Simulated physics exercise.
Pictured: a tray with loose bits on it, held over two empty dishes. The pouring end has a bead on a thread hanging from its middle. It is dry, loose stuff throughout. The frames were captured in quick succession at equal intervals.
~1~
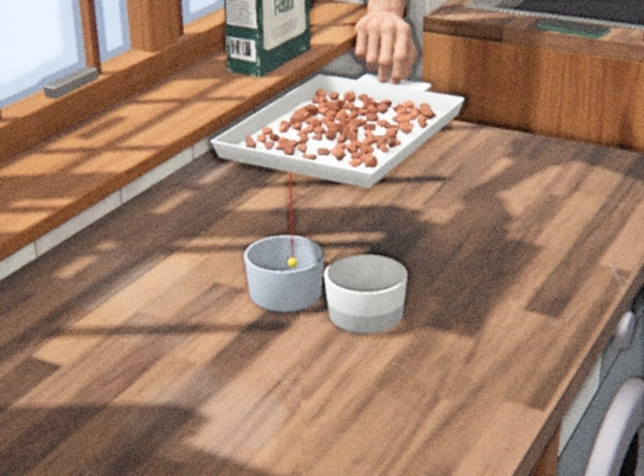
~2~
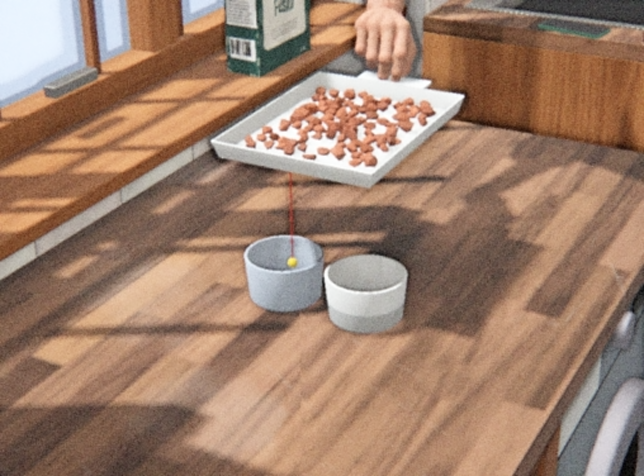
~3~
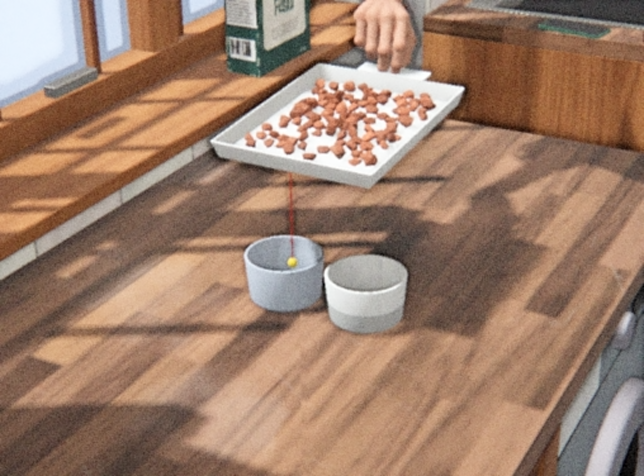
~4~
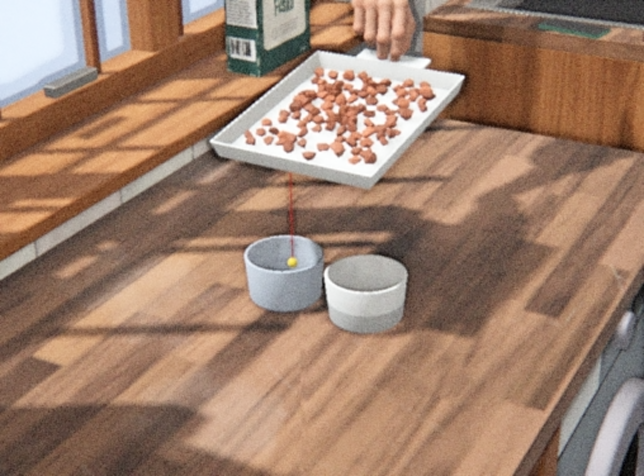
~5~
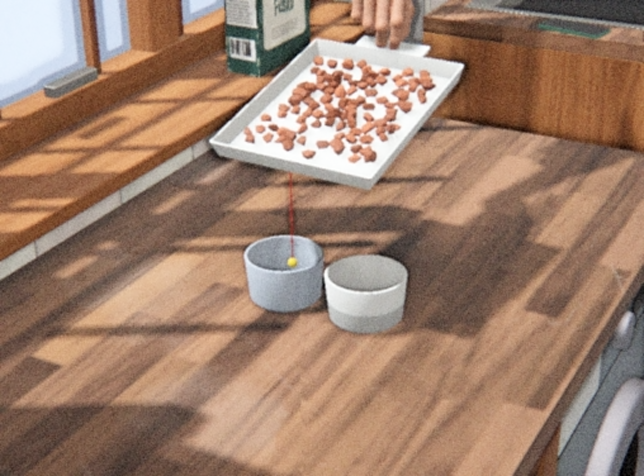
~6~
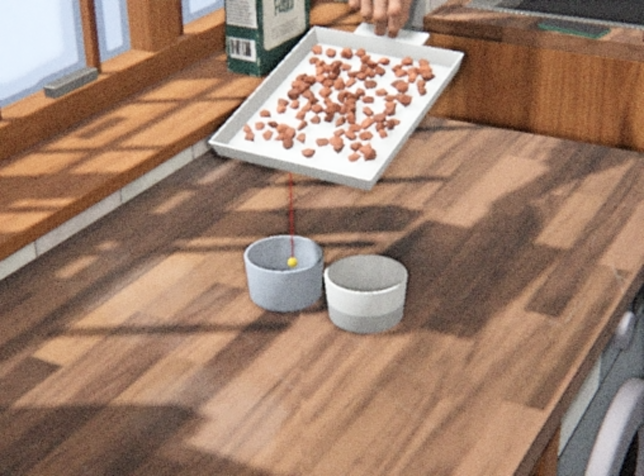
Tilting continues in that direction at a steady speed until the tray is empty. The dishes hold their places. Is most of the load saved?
The dishes will gather a lesser portion.
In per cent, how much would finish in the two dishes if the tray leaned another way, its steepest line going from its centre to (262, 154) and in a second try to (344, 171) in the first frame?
First case around 0 per cent, second case 10 per cent.
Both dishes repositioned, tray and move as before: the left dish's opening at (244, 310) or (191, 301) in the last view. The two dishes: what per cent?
You'd end up with around 30 per cent and then around 10 per cent.
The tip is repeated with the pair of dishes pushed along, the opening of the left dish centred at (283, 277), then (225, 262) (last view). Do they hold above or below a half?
The first try: Below a half. The second: The smaller part.
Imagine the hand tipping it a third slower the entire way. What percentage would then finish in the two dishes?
That works out at about 0 percent.
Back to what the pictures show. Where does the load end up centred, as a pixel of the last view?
Close to (299, 355) in the last view.
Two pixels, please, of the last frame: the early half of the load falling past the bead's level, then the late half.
Close to (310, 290), then close to (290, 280).
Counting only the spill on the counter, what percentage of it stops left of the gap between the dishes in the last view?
Roughly 70 percent.
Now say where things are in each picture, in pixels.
The first picture shows corners of the pouring end near (219, 140) and (369, 170), level; middle of the load near (343, 124), bits of crushed brick; left dish near (265, 287); right dish near (348, 309); bead on its thread near (293, 263).
The second picture shows corners of the pouring end near (219, 140) and (369, 170), level; middle of the load near (343, 123).
The third picture shows corners of the pouring end near (218, 140) and (369, 171), tipped barely, lowest at the right corner; middle of the load near (343, 118).
The fourth picture shows corners of the pouring end near (218, 140) and (368, 173), tipped a little, lowest at the right corner; middle of the load near (342, 111).
The fifth picture shows corners of the pouring end near (217, 140) and (368, 174), tipped a little, lowest at the right corner; middle of the load near (342, 105).
The sixth picture shows corners of the pouring end near (216, 140) and (368, 175), tipped clearly, lowest at the right corner; middle of the load near (341, 98); left dish near (265, 287); right dish near (348, 309).
Shortly afterwards, tray tipped steeply; all but a few on the tray; a little in the air.
Next, tray tipped past a quarter turn; near a quarter on the tray; near half outside both; near a third in the air.
Some moments later, tray tipped past a quarter turn; the whole lot outside both.
In the end, tray tipped past a quarter turn; none at all in the right dish; none at all in the left dish; the whole lot outside both.
